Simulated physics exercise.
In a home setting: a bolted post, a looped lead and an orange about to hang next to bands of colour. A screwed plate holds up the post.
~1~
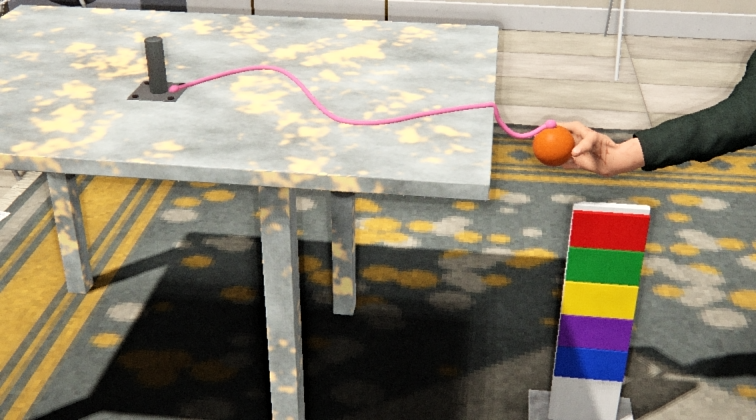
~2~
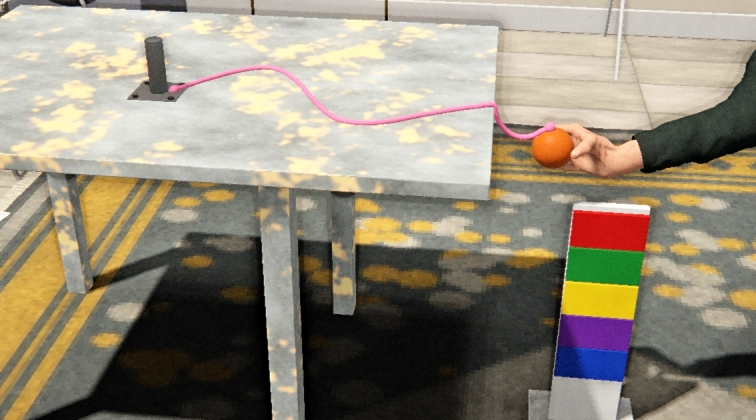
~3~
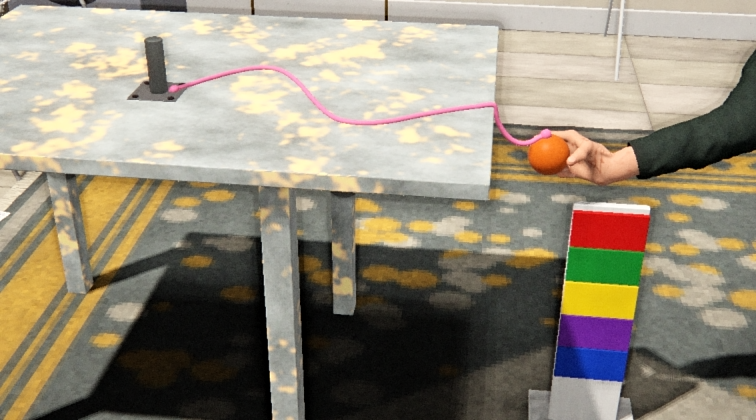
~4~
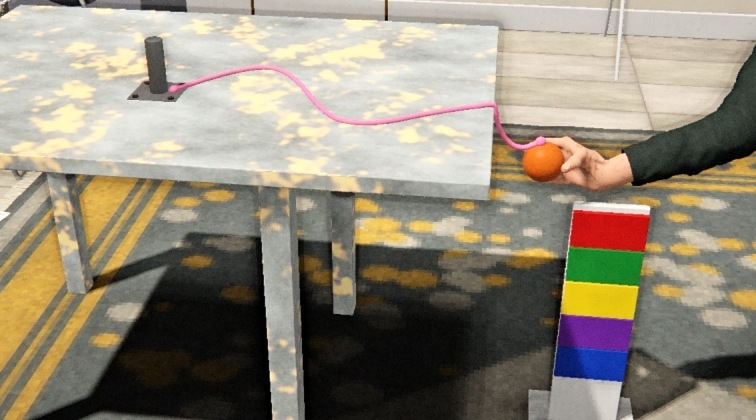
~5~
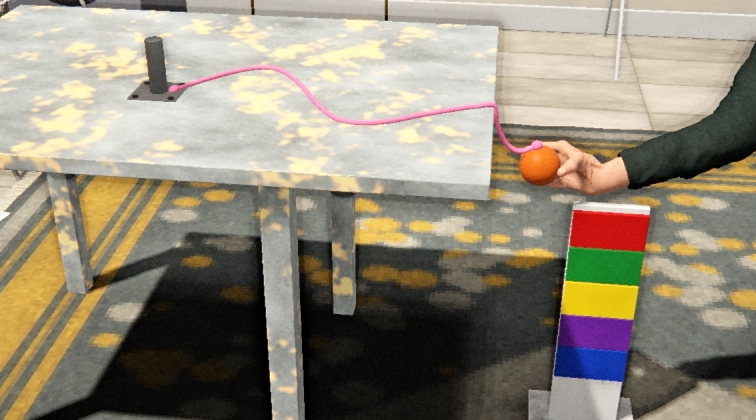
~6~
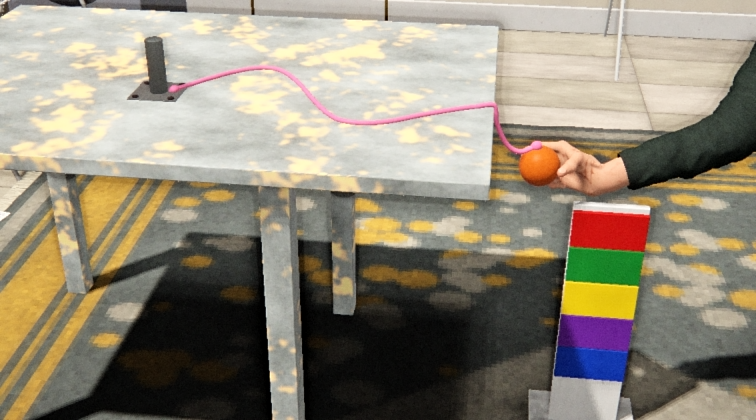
At first, a hand at the right holds an orange ball tied to a pink cord that winds across a patchy gray table from a dark post, above a multicolored striped board. The hand then moves the ball slightly down and to the left, and finally keeps it still beside the table's edge.
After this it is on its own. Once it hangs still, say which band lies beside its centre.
It is the yellow band.
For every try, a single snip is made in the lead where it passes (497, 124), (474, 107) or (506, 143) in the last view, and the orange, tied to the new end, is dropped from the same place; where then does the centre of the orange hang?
First (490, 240), then (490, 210), then (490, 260).
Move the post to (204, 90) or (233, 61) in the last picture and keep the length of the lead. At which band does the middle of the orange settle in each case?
Purple; purple.
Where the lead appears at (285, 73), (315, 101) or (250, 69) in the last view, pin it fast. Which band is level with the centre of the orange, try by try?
First try green, second try red, third try green.
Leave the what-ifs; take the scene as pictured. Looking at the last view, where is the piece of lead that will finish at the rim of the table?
Look close to (386, 122) - that's the one.
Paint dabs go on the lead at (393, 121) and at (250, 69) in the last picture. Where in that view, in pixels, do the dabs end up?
The first one ends up at (495, 114) and the second one at (266, 94).
Early on, orange near (475, 278); level with yellow.
Midway, orange near (484, 291); level with yellow.
Finally, orange near (487, 292); level with yellow. Its centre hangs level with the yellow band.
